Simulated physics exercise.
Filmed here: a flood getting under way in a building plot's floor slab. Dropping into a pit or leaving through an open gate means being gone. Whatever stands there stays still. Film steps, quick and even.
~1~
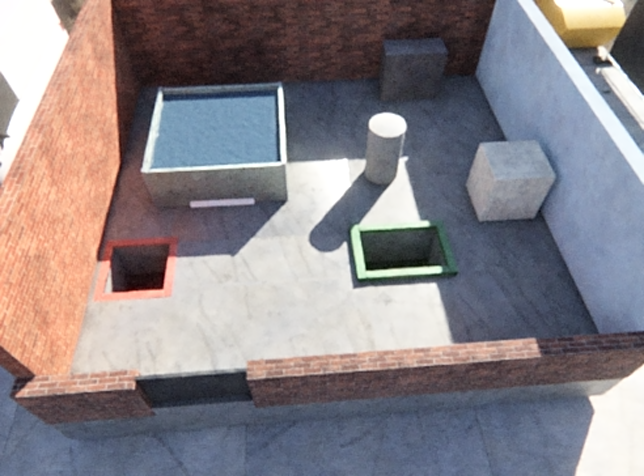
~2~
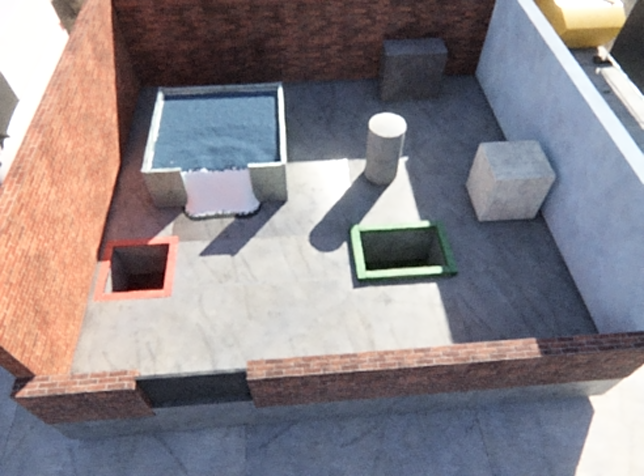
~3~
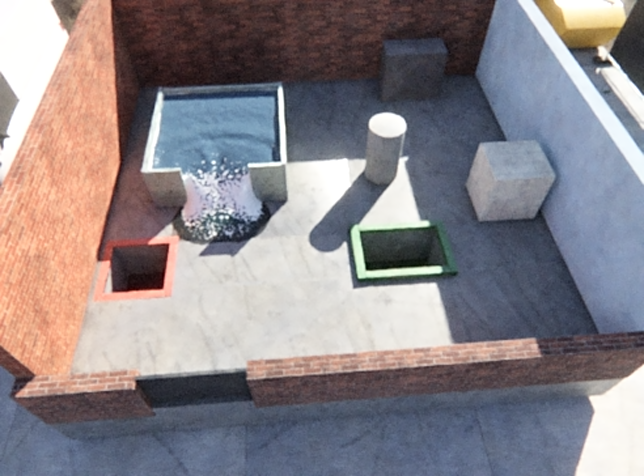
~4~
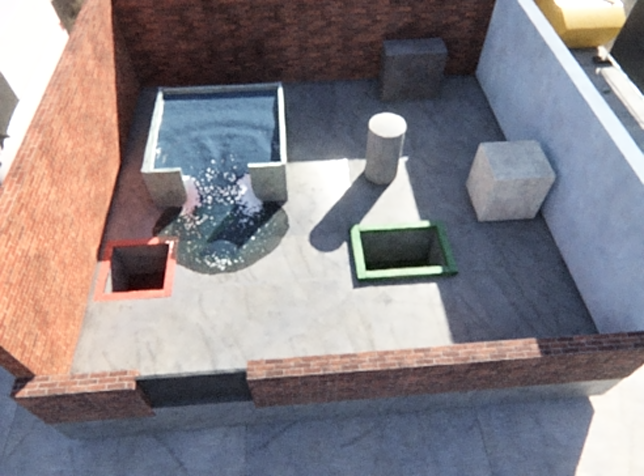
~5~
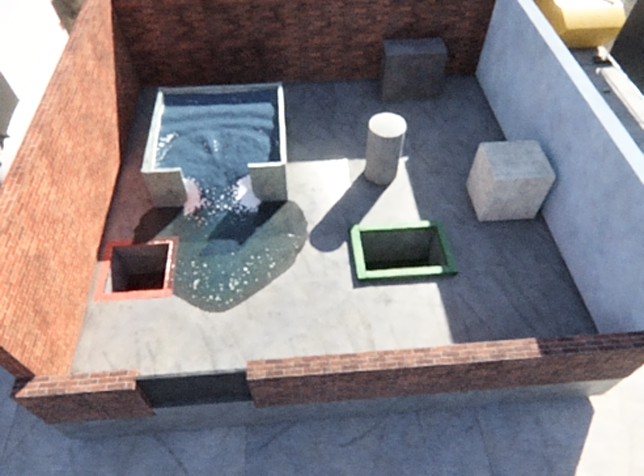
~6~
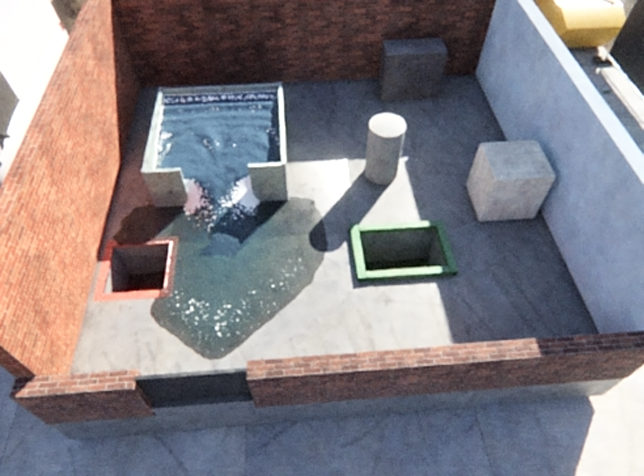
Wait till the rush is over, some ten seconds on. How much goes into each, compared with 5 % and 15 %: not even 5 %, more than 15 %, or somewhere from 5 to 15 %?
Compared with the marks: The gate gets not even 5 %; the red pit gets more than 15 %; the green pit gets not even 5 %.
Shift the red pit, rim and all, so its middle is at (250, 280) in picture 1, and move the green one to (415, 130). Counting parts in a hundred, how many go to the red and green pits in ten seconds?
Measured shares in per cent - red 40, green 0.
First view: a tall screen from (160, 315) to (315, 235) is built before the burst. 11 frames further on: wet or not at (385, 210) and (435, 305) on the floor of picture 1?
Swamped, then spared.
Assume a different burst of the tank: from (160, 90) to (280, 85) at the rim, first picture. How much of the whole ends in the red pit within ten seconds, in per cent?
The red pit gets 20 per cent.
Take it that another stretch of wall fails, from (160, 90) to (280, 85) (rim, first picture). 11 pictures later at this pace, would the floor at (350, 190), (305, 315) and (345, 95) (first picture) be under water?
Note, points one to three: Unreached / unreached / reached and soaked.
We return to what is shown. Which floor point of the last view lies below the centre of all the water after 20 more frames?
My reading is close to (255, 234).
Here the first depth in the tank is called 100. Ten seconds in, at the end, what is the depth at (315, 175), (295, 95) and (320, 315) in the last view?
In the order asked, some 4, 0 and 8 in a hundred.
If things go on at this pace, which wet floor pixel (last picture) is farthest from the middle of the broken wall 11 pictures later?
I'd say at around (525, 362).
A moment on, water covers 25 % of the floor; the gate 0 %, the red pit 3 %, the green pit 0 %.
Next, water covers 30 % of the floor; the gate 0 %, the red pit 7 %, the green pit 0 %.
Then, water covers 40 % of the floor; the gate 0 %, the red pit 12 %, the green pit 0 %.
Later, water covers 55 % of the floor; the gate 0 %, the red pit 22 %, the green pit 0 %.
In the end, water covers 80 % of the floor; the gate 0 %, the red pit 30 %, the green pit 1 %.
